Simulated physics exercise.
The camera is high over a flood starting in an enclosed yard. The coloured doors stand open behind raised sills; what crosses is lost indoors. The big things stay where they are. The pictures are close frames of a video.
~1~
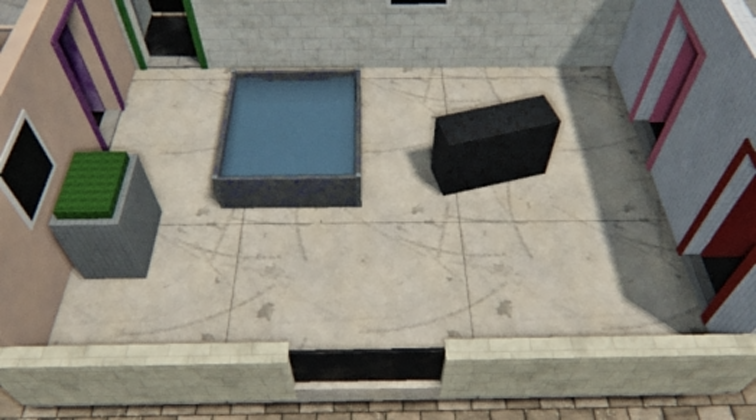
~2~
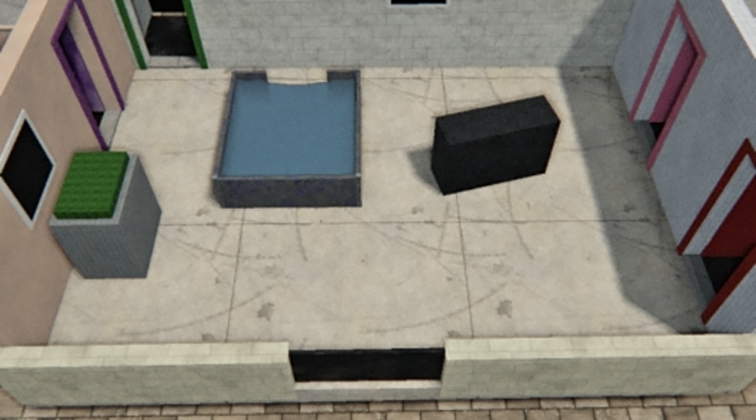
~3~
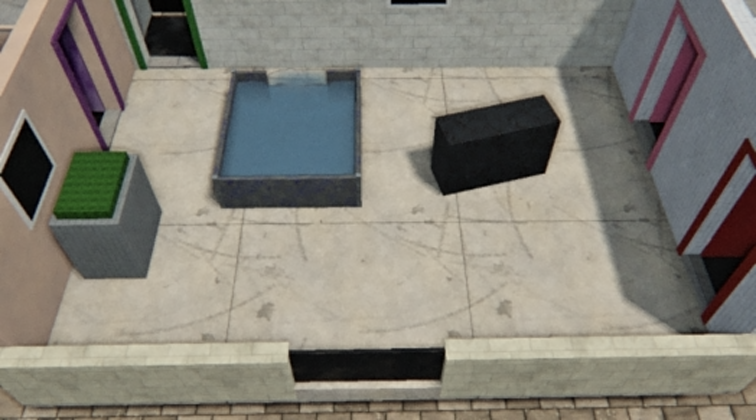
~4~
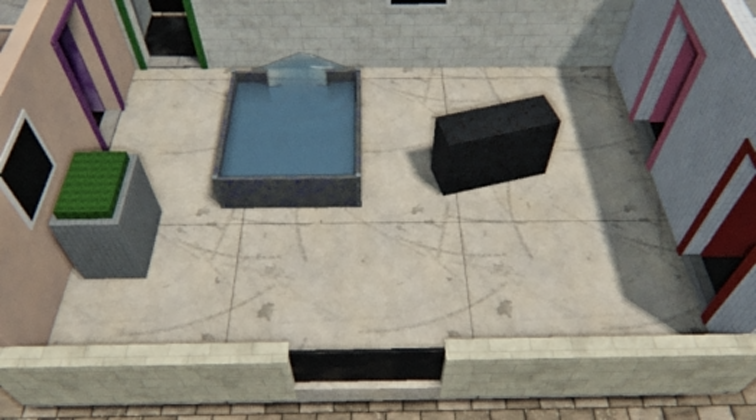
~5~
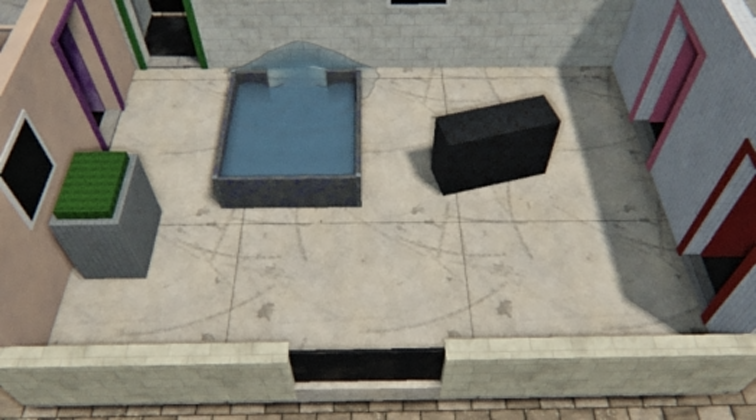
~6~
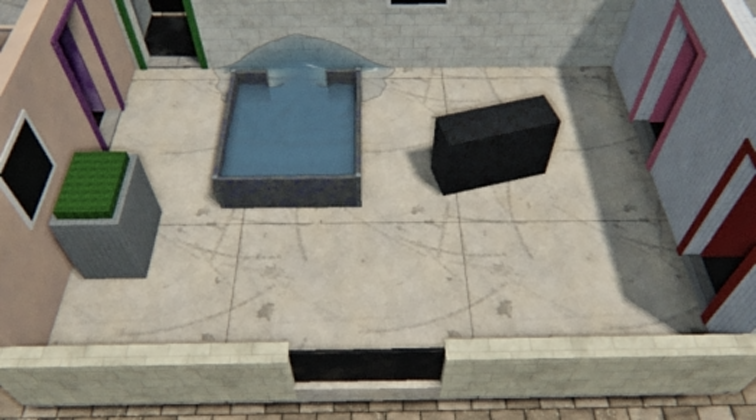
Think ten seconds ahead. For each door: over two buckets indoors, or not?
The red door holds within the limit; the green door floods; the pink door floods; the purple door floods.
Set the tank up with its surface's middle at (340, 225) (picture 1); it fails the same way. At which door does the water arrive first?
The green door.
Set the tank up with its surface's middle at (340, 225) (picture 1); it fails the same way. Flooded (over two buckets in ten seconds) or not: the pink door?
Then: The pink one is over.
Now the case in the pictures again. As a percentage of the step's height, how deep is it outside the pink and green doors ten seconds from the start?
Roughly 120 per cent, then 150 per cent.
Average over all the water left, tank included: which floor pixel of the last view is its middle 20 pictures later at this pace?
Around (319, 128).
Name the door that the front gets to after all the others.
It is the one in red.
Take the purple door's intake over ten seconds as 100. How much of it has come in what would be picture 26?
About 55 per cent.
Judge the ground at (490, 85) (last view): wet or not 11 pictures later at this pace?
At that place: Flooded.
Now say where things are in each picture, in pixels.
Still water in the water tank at (292, 124), in the first picture.
Water pours out on the water tank's far side and has run to a hidden place, in the second picture.
Water pours out on the water tank's far side and has run to a hidden place, in the third picture.
The front is at (348, 69), out from the gap on the water tank's far side, in the fourth picture.
The front is at (372, 69), out from the gap on the water tank's far side, in the fifth picture.
The front is at (387, 69), out from the gap on the water tank's far side, in the sixth picture.
A moment on, water covers 15 % of the floor; the red door not reached, the green door wet at the sill, nothing in, the pink door not reached, the purple door not reached.
Next, water covers 30 % of the floor; the red door not reached, the green door wet at the sill, nothing in, the pink door not reached, the purple door under two buckets in.
Then, water covers 40 % of the floor; the red door not reached, the green door under two buckets in, the pink door under two buckets in, the purple door over two buckets in.
Later, water covers 65 % of the floor; the red door wet at the sill, nothing in, the green door over two buckets in, the pink door over two buckets in, the purple door over two buckets in.
In the end, water covers 85 % of the floor; the red door wet at the sill, nothing in, the green door over two buckets in, the pink door far over two buckets in, the purple door over two buckets in.
